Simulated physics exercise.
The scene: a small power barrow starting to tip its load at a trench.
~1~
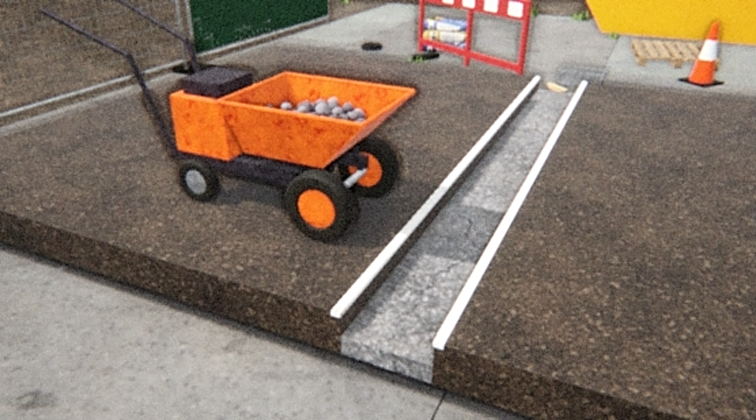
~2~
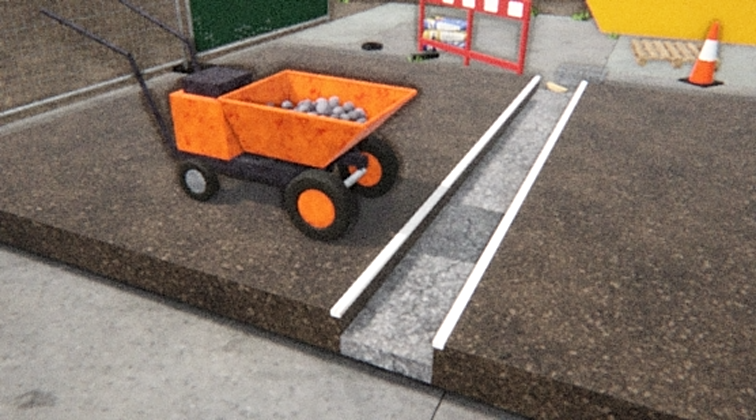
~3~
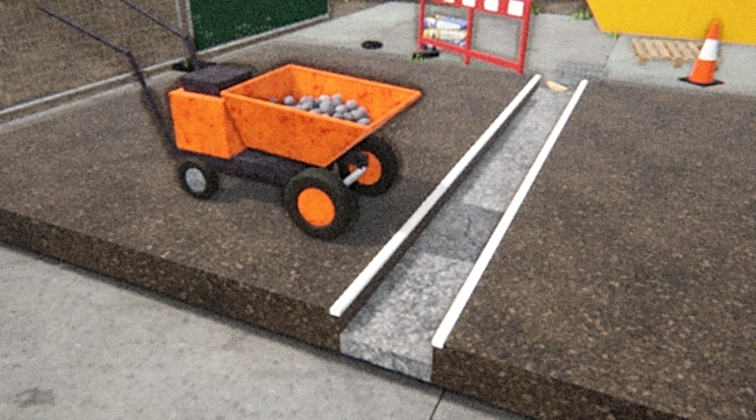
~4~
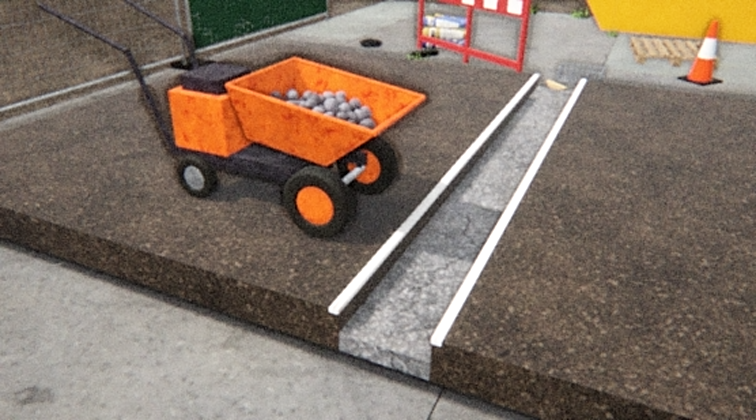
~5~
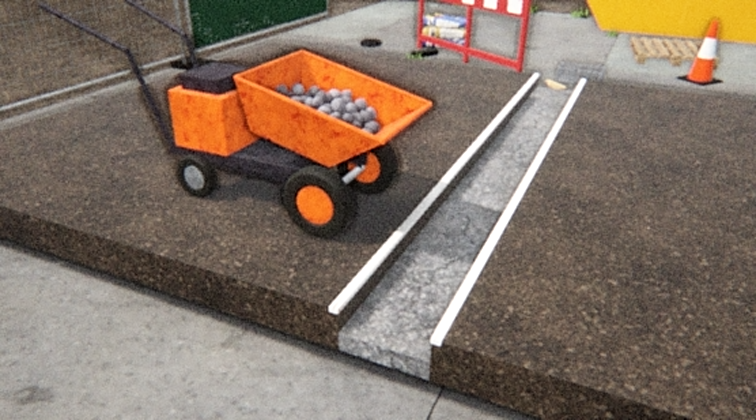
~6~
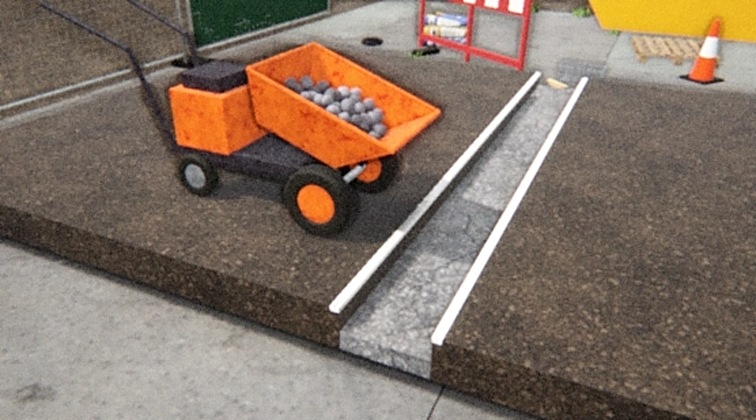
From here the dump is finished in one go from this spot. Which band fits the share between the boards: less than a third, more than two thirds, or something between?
It catches more than two thirds.
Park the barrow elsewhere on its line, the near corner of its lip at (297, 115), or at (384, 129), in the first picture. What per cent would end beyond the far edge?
Roughly 0 per cent, and 20 per cent.
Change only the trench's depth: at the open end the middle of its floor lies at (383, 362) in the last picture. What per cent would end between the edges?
Near 100 %.
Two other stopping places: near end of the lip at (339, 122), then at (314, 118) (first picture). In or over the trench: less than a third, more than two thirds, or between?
The first try: More than two thirds. The second: Above two thirds.
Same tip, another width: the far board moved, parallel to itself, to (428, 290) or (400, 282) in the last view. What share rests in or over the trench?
In turn 60 and 0 in a hundred.
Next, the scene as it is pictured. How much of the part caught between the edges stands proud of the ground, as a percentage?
Roughly 10 in a hundred.
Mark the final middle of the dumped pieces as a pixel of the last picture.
Roughly at (453, 252).
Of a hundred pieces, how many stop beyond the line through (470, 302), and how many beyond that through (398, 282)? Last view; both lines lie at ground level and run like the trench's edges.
In turn 0 and 80 in a hundred.
Soon, skip tipped steeply; all in the skip.
A while on, skip tipped right over; most in the skip; about a quarter in or heaped over the trench.
Towards the end, skip tipped right over; a small part in the skip; most in or heaped over the trench; a stray few beyond it.
Finally, skip tipped right over; a stray few in the skip; nearly all in or heaped over the trench; a stray few beyond it.
